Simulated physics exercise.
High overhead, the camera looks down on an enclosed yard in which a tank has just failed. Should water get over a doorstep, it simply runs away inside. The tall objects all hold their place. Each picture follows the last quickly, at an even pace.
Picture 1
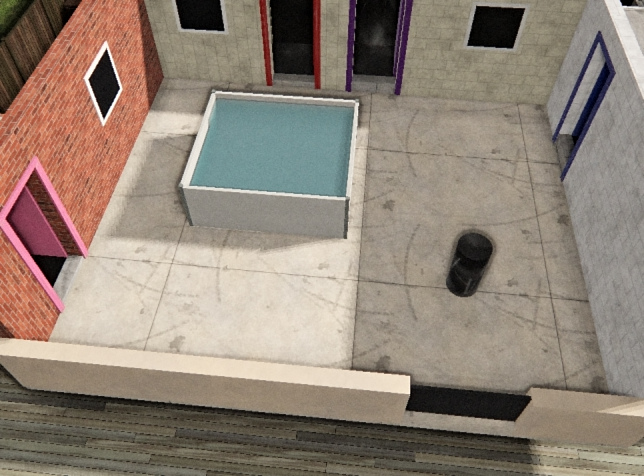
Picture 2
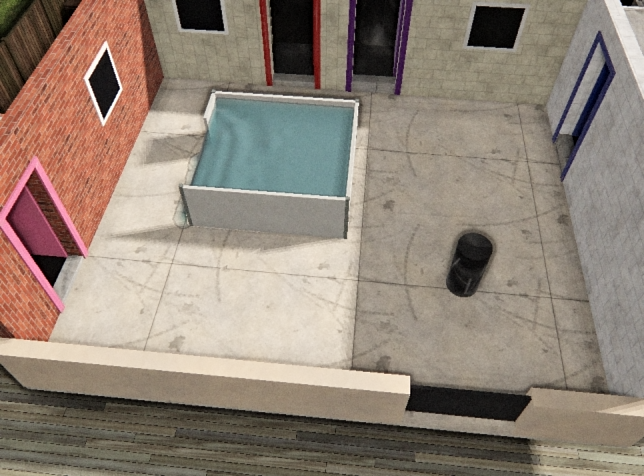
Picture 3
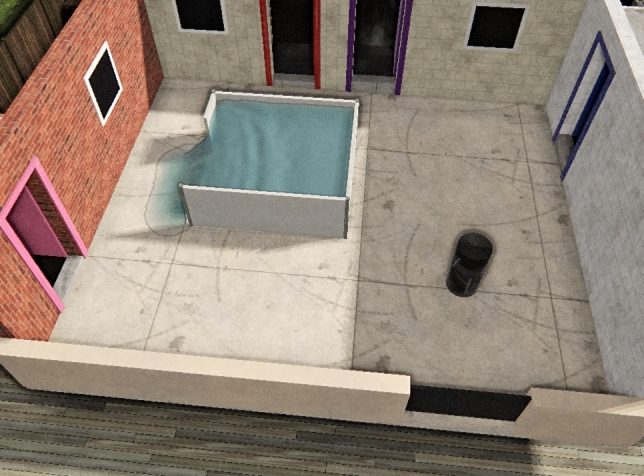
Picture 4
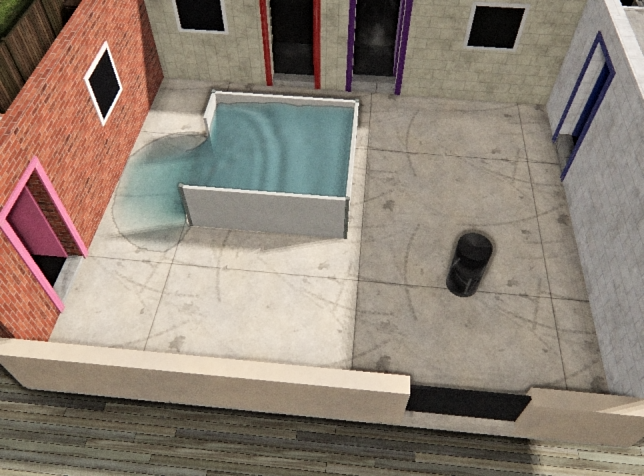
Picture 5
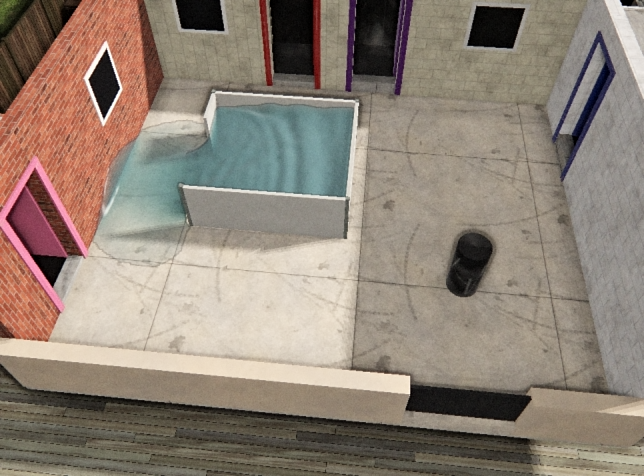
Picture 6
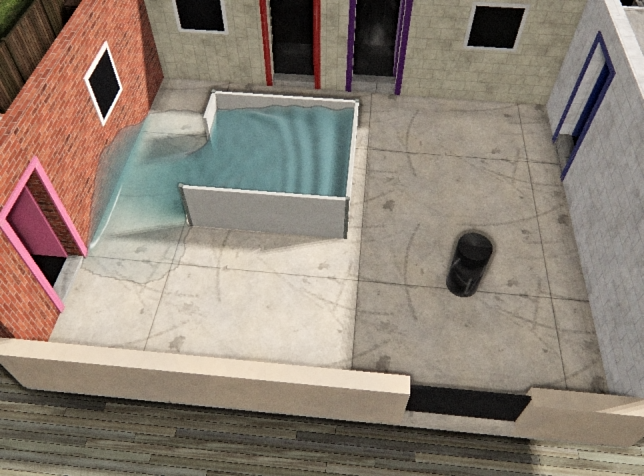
In a walled yard with a pink-framed doorway and a short black post, a raised water tank opened on its left side, and water poured out and spread across the concrete to the brick wall.
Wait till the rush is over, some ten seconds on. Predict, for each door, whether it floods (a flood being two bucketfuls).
Prediction: The red door stays unflooded; the blue door stays unflooded; the purple door stays unflooded; the pink door floods.
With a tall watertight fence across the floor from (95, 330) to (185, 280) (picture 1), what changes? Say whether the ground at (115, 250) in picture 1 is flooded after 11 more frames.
That spot would be inundated.
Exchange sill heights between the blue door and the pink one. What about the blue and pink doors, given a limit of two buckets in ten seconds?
Blue: Beyond the limit; pink: Within the limit.
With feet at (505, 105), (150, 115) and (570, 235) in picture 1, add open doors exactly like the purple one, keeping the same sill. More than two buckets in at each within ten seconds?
The first new doorway comes up short, the second comes up short, the third comes up short.
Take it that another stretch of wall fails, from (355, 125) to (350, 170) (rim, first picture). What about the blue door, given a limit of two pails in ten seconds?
One by one: The blue one takes more.
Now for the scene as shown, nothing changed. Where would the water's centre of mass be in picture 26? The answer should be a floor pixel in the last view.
At about (224, 199).
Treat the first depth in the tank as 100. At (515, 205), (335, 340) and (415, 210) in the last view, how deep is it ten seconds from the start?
Estimated readings in sequence: 16, 4, 12 percent.
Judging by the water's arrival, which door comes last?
My answer: The door marked blue.
A moment on, water covers 15 % of the floor; the red door not reached, the blue door not reached, the purple door not reached, the pink door under two buckets in.
Next, water covers 25 % of the floor; the red door wet at the sill, nothing in, the blue door not reached, the purple door not reached, the pink door over two buckets in.
Then, water covers 55 % of the floor; the red door wet at the sill, nothing in, the blue door not reached, the purple door wet at the sill, nothing in, the pink door far over two buckets in.
Later, water covers 95 % of the floor; the red door wet at the sill, nothing in, the blue door wet at the sill, nothing in, the purple door wet at the sill, nothing in, the pink door far over two buckets in.
In the end, water covers 100 % of the floor; the red door wet at the sill, nothing in, the blue door wet at the sill, nothing in, the purple door wet at the sill, nothing in, the pink door far over two buckets in.
